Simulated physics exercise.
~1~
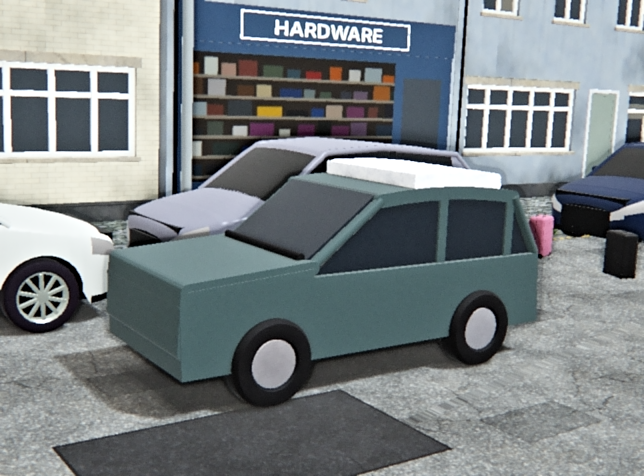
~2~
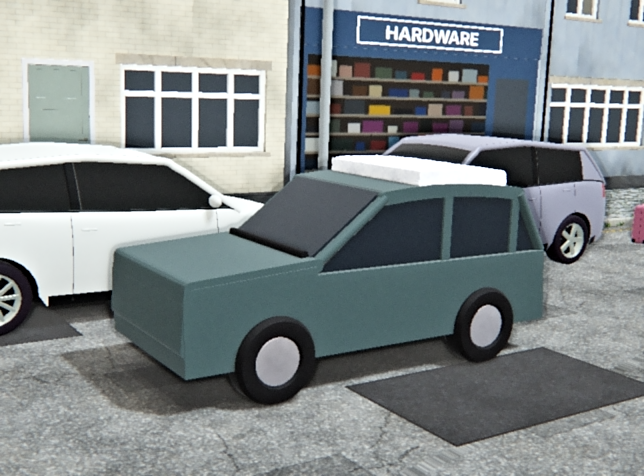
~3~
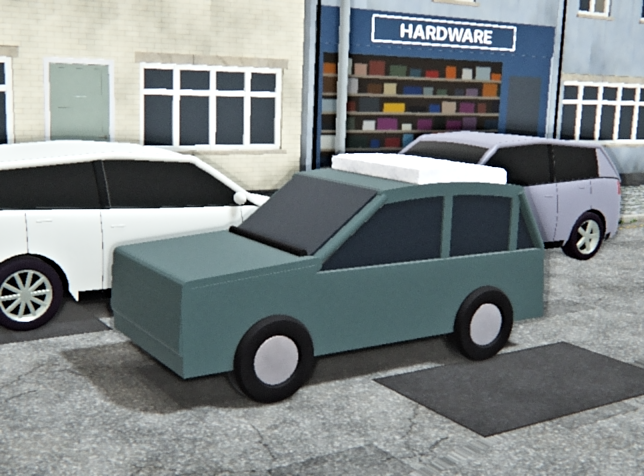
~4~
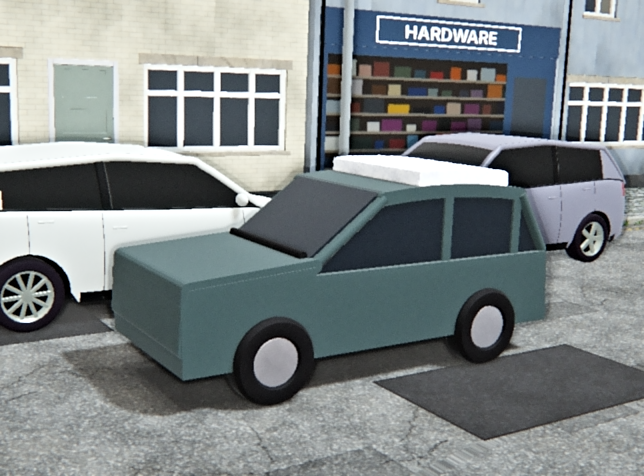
Green car with snow on its roof braking to a halt on a street past a hardware shop, the white slab staying put.
